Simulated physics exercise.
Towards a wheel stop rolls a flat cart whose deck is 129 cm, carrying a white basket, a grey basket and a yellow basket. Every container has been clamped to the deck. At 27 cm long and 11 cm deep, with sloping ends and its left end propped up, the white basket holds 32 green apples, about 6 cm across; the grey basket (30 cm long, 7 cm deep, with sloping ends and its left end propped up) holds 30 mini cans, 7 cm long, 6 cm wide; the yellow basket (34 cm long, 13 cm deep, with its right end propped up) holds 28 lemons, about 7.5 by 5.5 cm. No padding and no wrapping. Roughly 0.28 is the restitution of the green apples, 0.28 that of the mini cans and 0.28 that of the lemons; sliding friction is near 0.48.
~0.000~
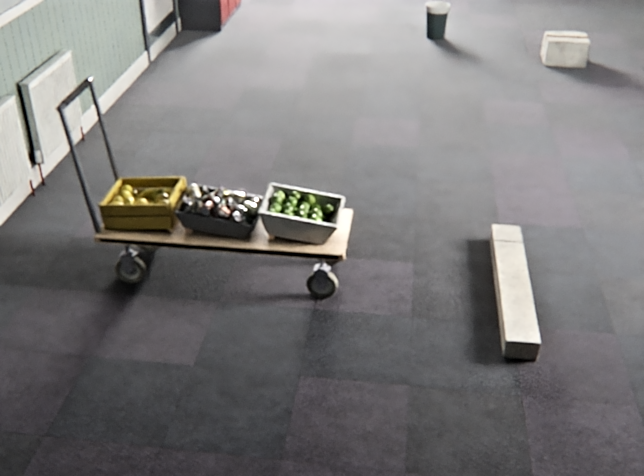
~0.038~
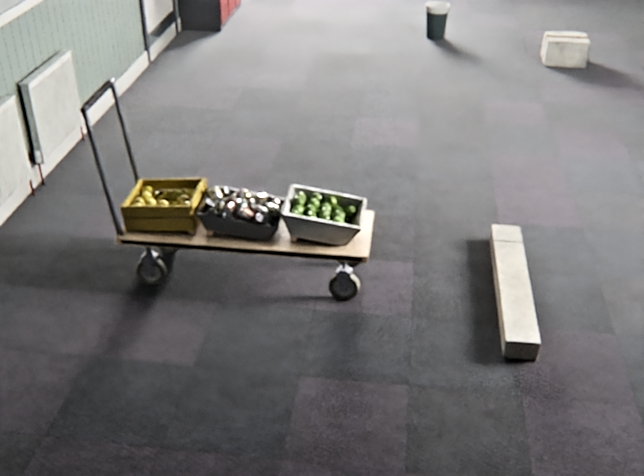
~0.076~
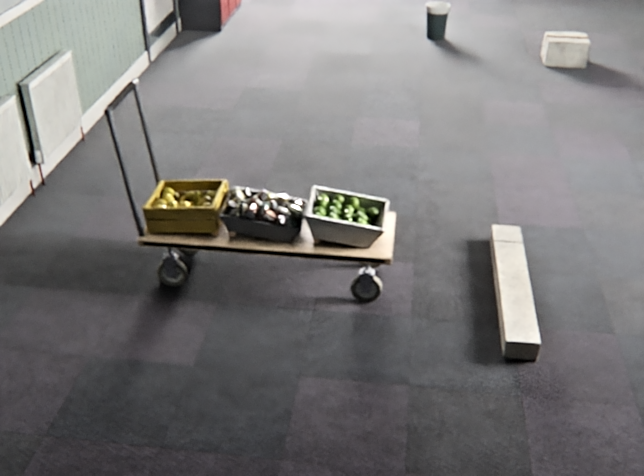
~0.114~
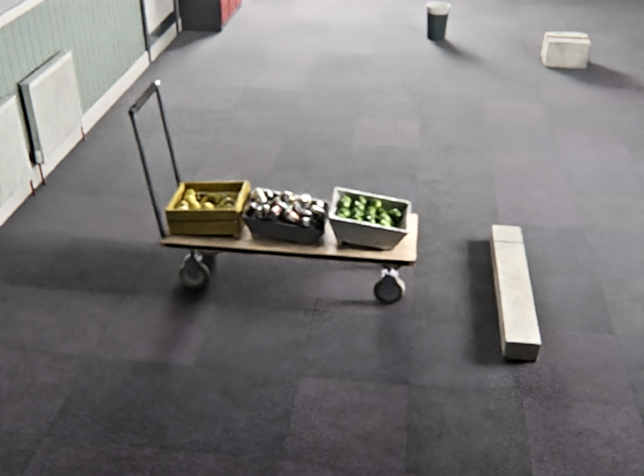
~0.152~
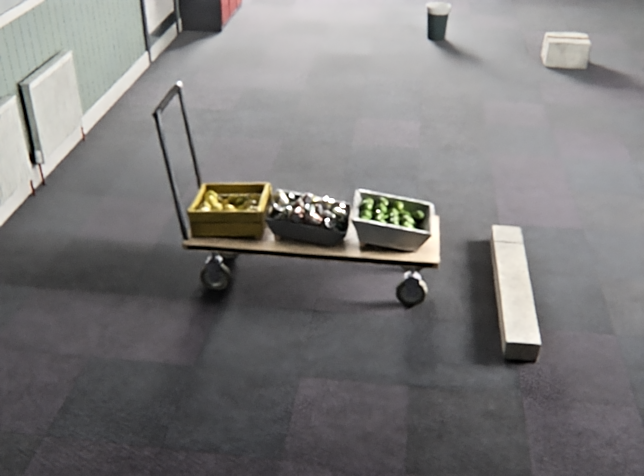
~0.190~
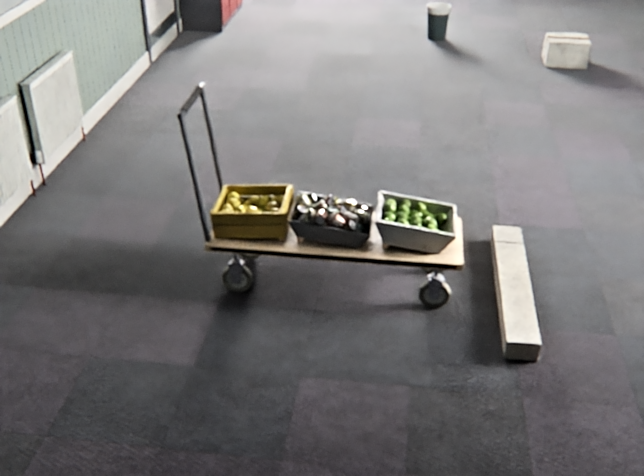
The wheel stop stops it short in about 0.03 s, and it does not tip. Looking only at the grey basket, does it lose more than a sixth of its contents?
The escaping share goes past a sixth.
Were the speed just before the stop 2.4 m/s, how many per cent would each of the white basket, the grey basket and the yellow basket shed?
White basket 30 %, grey basket 30 %, yellow basket 0 %.
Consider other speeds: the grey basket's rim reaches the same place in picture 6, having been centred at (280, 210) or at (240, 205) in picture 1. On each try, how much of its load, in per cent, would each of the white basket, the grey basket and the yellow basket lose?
White basket 0 and 30, grey basket 20 and 30, yellow basket 0 and 0 per cent.
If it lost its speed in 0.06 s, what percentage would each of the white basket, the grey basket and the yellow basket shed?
Result - white basket: 40 percent, grey basket: 40 percent, yellow basket: 0 percent.
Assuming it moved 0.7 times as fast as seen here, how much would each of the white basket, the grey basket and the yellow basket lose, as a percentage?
Then the white basket sheds 20 per cent, the grey basket 30 per cent, and the yellow basket 0 per cent.
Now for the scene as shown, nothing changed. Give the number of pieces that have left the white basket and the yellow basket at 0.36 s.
White basket 3, yellow basket 0, roughly.
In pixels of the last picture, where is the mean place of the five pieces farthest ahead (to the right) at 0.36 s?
Their centre is around (511, 213).
After 0.26 s, contact.
After 0.36 s, 3 of 32 out of the white basket, 4 of 30 out of the grey basket and 0 of 28 out of the yellow basket.
After 0.48 s, 8 of 32 out of the white basket, 9 of 30 out of the grey basket and 0 of 28 out of the yellow basket.
After 0.71 s, 13 of 32 out of the white basket, 12 of 30 out of the grey basket and 1 of 28 out of the yellow basket.
Final count (at 1.21 s), 13 of 32 out of the white basket, 11 of 30 out of the grey basket and 1 of 28 out of the yellow basket. Asked share, 11 of 30, 37 per cent.
